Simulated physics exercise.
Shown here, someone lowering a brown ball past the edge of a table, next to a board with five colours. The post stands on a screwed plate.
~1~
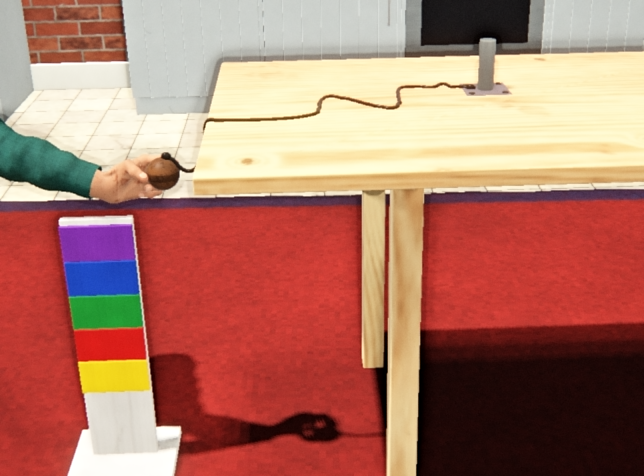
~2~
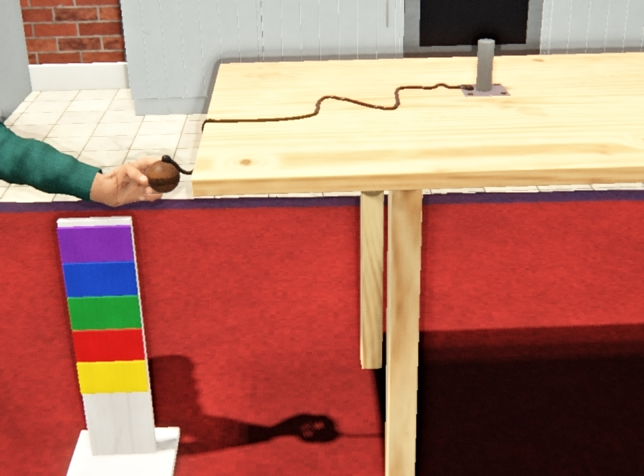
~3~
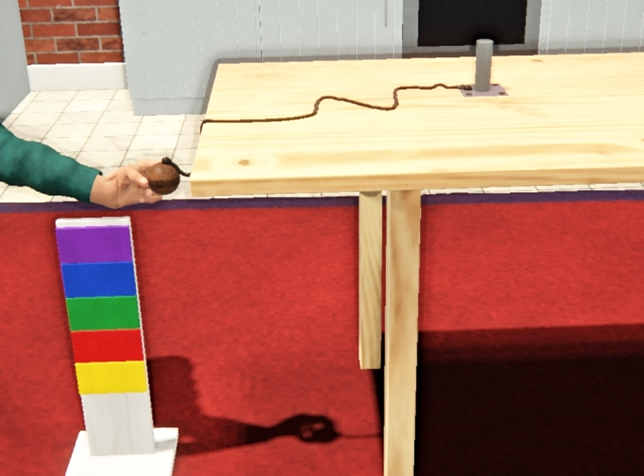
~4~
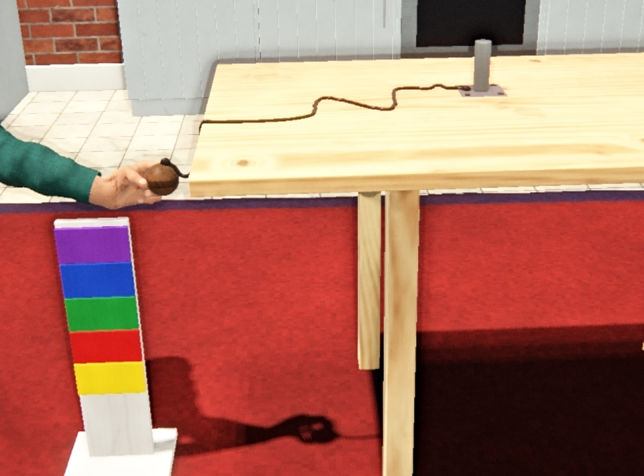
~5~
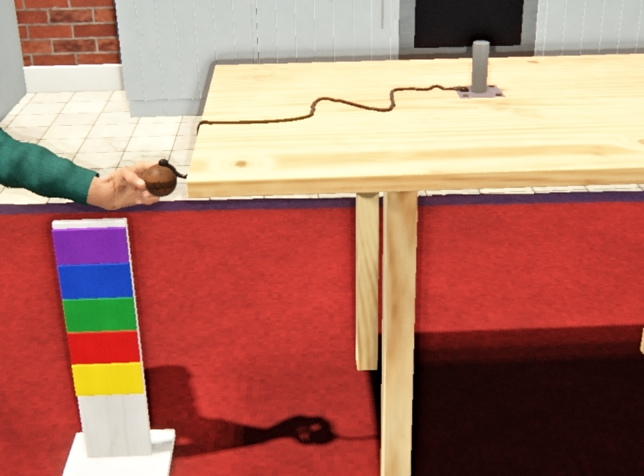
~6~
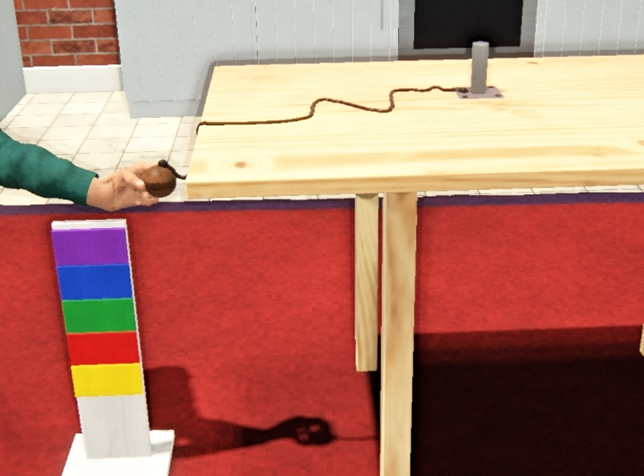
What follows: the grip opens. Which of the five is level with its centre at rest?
The lead holds its middle at red.
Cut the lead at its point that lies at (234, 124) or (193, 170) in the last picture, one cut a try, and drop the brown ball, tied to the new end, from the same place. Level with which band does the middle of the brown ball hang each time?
In that order: Purple; green.
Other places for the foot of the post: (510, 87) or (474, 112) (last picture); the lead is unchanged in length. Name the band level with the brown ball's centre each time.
In that order: Green; yellow.
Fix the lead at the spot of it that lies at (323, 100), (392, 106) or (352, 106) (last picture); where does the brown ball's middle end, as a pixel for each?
Near (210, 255), (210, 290) and (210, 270).
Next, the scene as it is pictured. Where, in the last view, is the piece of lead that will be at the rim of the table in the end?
The one at (312, 108).
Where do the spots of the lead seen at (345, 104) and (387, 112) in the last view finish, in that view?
They go to (257, 108) and to (308, 104).
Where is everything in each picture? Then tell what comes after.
In the first frame, brown ball (163, 174); purple (97, 244); blue (102, 279); green (106, 313); red (110, 346); yellow (114, 377).
In the second frame, brown ball (163, 177); lead through (437, 86) (398, 100) (346, 100) (310, 116) (216, 122).
In the third frame, brown ball (164, 178).
In the fourth frame, brown ball (162, 179); lead through (434, 86) (395, 101) (343, 100) (307, 117) (213, 122).
In the fifth frame, brown ball (160, 180).
In the sixth frame, brown ball (160, 181); lead through (432, 88) (392, 103) (340, 102) (304, 119) (210, 124).
A little later, ball near (238, 322); level with red.
Next, ball near (206, 337); level with red.
When it is over, ball near (220, 335); level with red. At red.
